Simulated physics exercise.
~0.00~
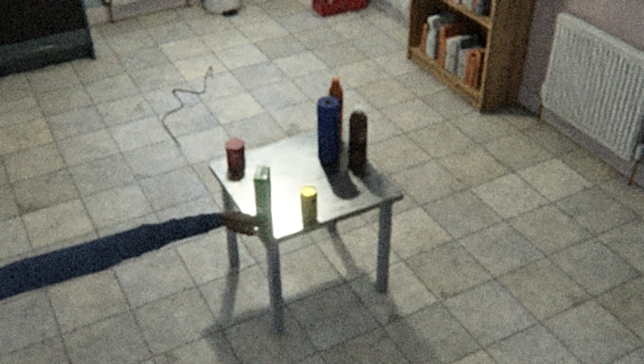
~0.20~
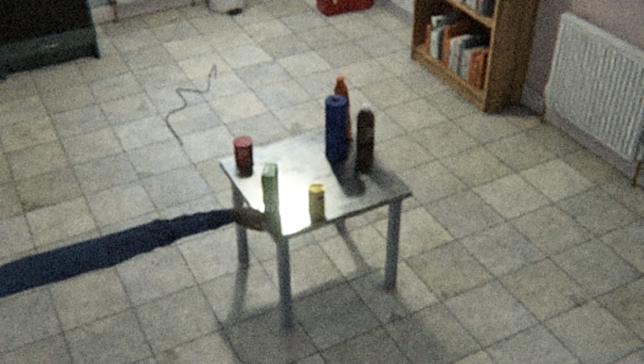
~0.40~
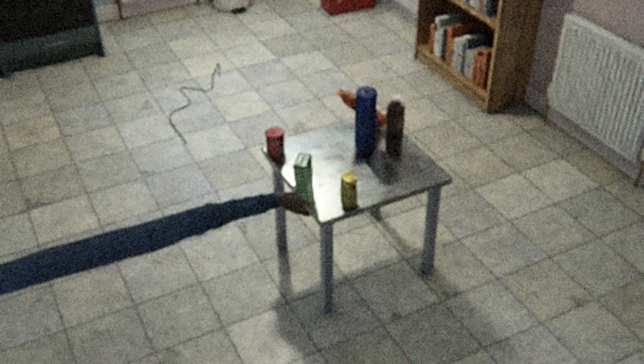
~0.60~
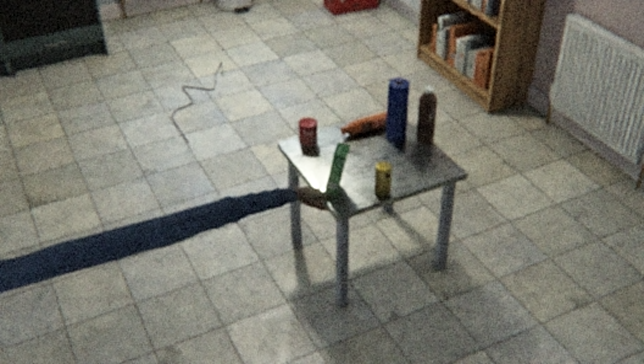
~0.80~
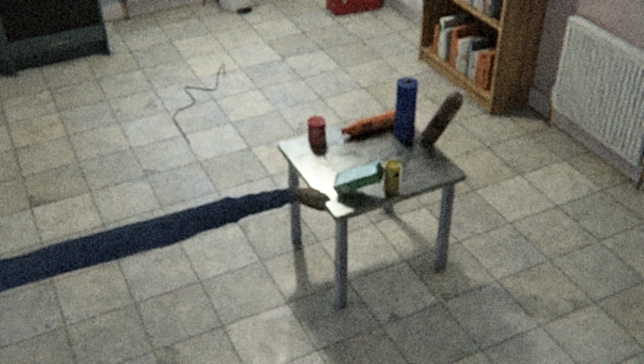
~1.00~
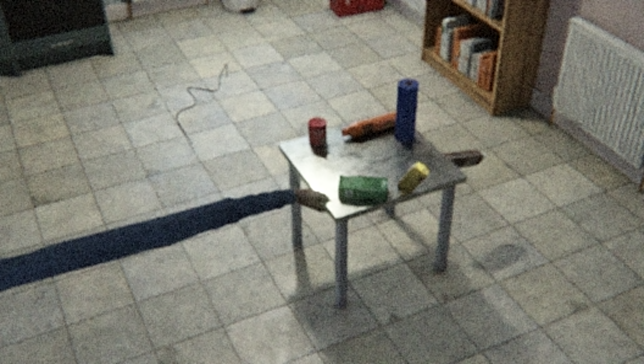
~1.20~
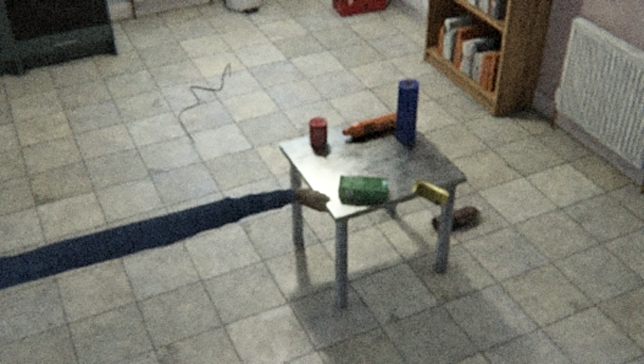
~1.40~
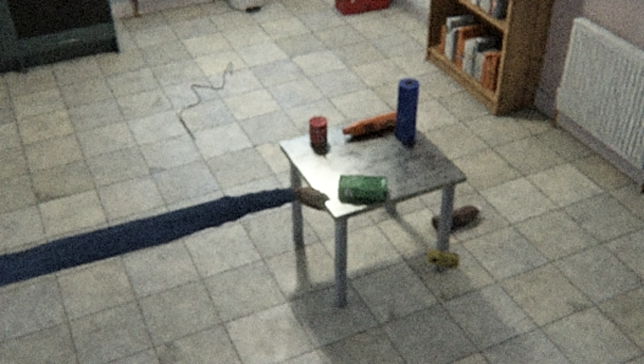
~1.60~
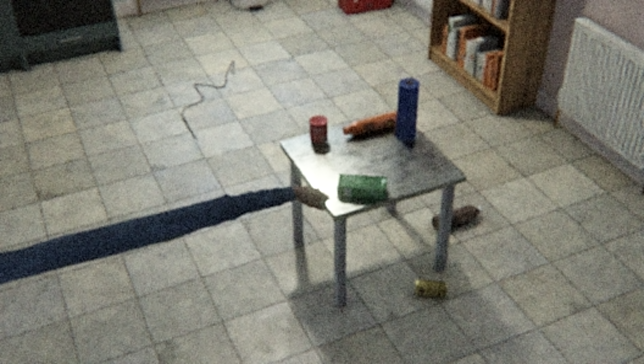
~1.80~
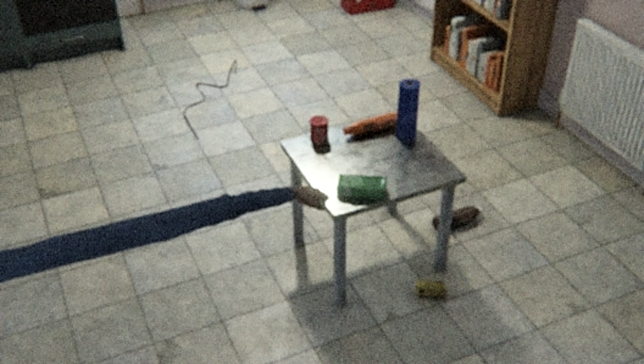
Arm dragging small table rightward, toppling orange and brown bottles, green carton and yellow can, with brown and yellow ending on floor.
